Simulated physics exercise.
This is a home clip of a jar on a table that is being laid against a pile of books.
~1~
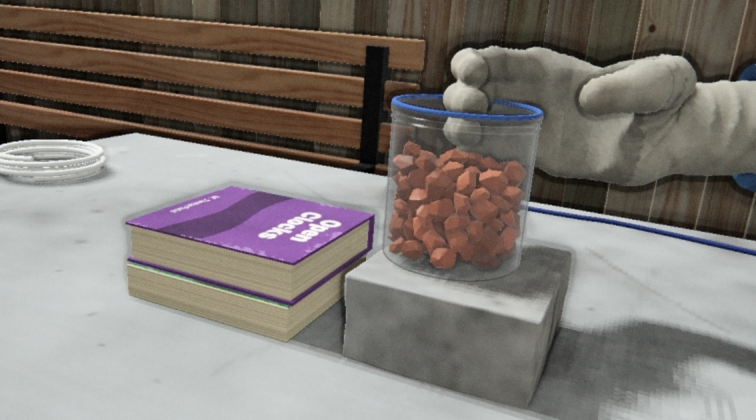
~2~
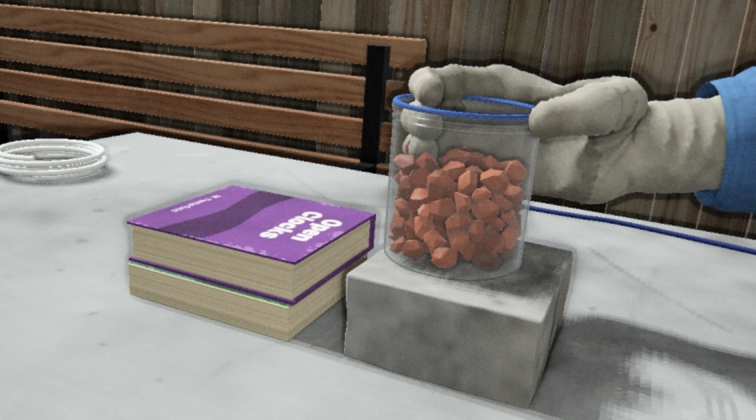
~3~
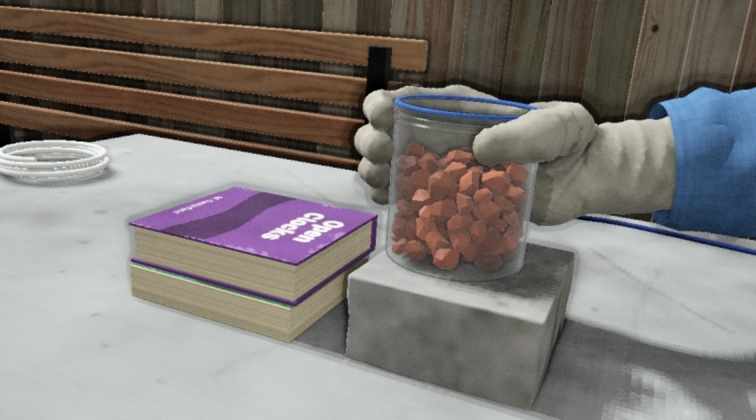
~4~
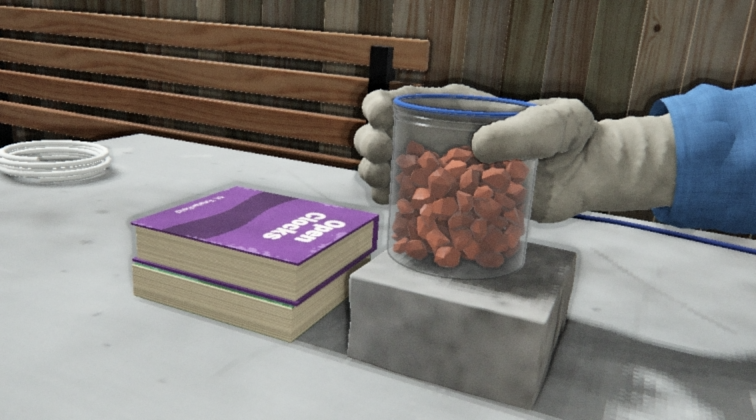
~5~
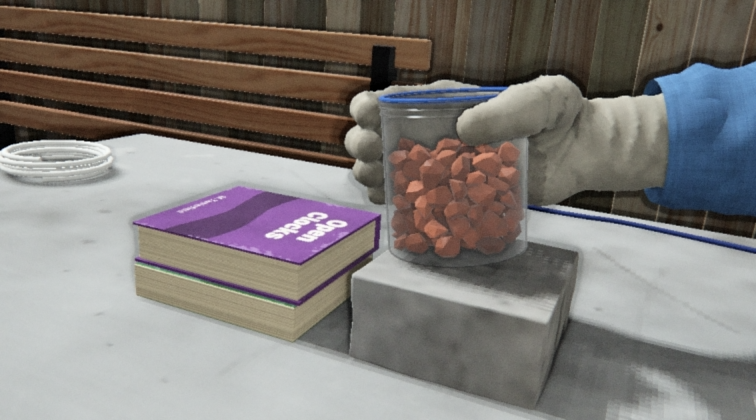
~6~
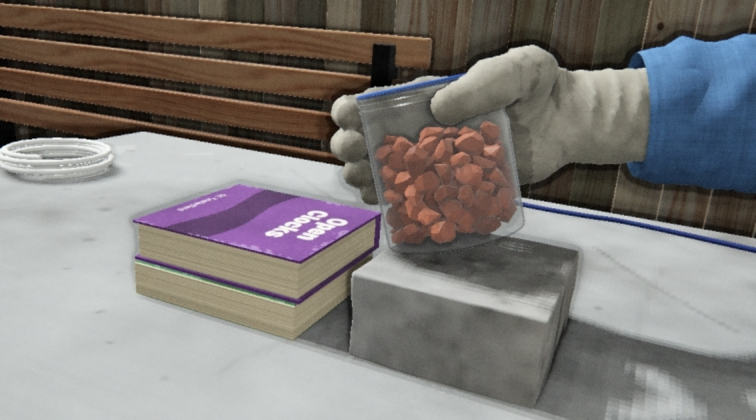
Clear jar of reddish chunks being grasped by a gloved hand, then lifted slightly and tilted left above a grey block.
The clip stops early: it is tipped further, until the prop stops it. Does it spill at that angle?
With it resting there, I'd say the filling gets out, some of it.
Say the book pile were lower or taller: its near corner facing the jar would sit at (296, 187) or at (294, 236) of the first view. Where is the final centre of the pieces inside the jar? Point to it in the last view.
The middle would end roughly at (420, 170) the first time, then roughly at (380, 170).
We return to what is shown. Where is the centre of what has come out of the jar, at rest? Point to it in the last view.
Once it settles, the centre lies close to (250, 205).
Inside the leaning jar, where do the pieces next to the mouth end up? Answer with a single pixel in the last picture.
Around (283, 202).
Then, 0.34 s past the last view, the jar leans 38°; everything is still inside.
Then, 0.77 s past the last view, the jar leans 65°; everything is still inside.
Then, 1.23 s past the last view, the jar leans 92°; a stray few of the bits of crushed brick out of it.
Finally, the jar rests on the book pile at 93°; a small part of the bits of crushed brick out of it.
